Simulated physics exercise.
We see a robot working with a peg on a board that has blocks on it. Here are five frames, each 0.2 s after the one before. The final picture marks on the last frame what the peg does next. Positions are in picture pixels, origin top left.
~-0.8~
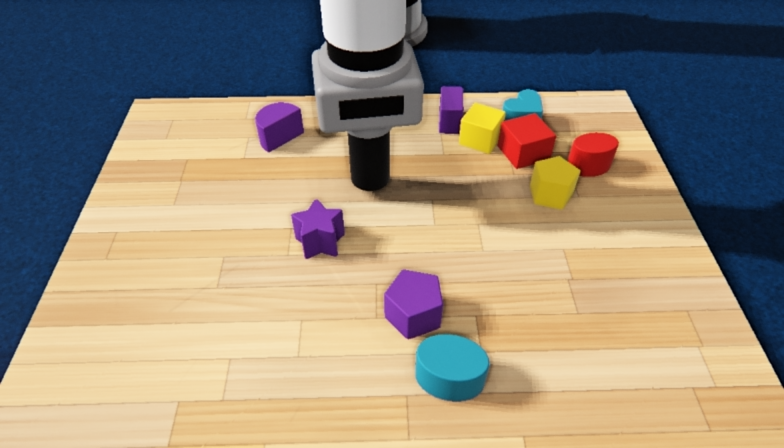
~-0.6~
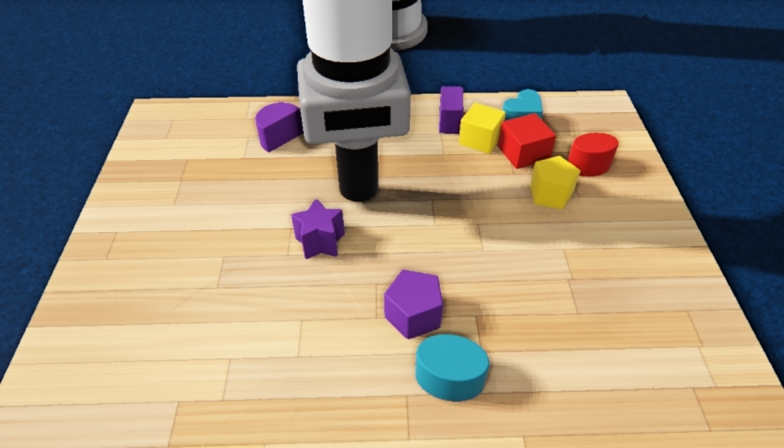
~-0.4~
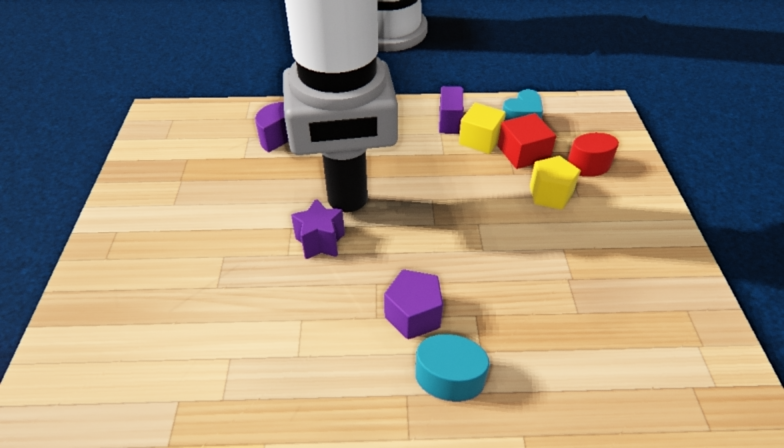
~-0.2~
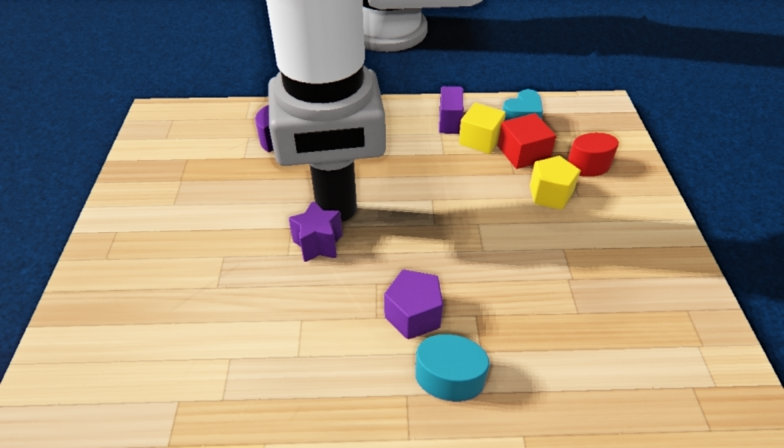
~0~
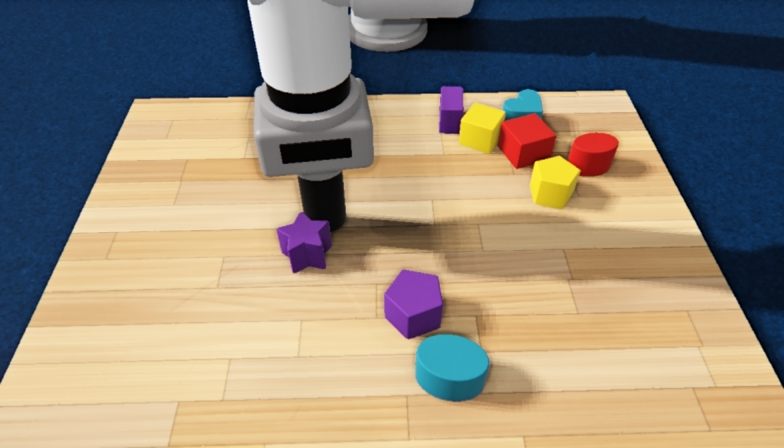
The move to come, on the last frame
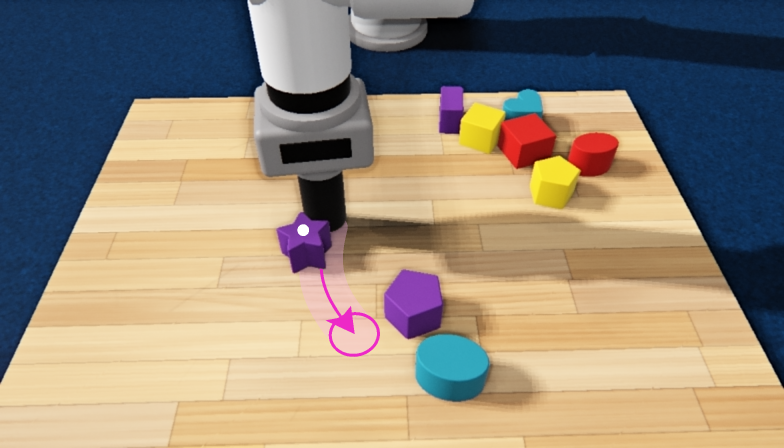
In the video, a robot arm with a black peg moves toward the lower left over a wooden board of colourful blocks, reaches the purple star-shaped block and pushes it slightly down and left, while the other blocks stay still.
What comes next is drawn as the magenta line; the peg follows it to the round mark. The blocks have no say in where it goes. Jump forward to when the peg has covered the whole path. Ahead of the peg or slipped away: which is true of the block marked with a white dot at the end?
The block marked with a white dot is left behind or beside.
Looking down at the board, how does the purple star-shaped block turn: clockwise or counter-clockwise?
Bird's-eye view: Clockwise.
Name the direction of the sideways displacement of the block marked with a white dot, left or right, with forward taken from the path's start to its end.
My prediction: Rightwards.
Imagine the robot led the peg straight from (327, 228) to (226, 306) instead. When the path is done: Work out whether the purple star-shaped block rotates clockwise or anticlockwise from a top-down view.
That block twists counter-clockwise.
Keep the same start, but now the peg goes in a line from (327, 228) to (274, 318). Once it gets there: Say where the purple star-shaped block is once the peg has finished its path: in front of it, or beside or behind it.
Held in front.
Drawn move, from (327, 228) by way of (321, 262) and (330, 299) to (354, 334); the dot is on the purple star-shaped block.
What follows on the original path. One third of the way, peg (320, 253); purple star-shaped block (287, 263), turned 15° clockwise.
Two thirds of the way, peg (329, 290); purple star-shaped block (279, 279), turned 50° clockwise.
At the end, peg (354, 325); purple star-shaped block (279, 280), turned 55° clockwise; purple five-sided block still.
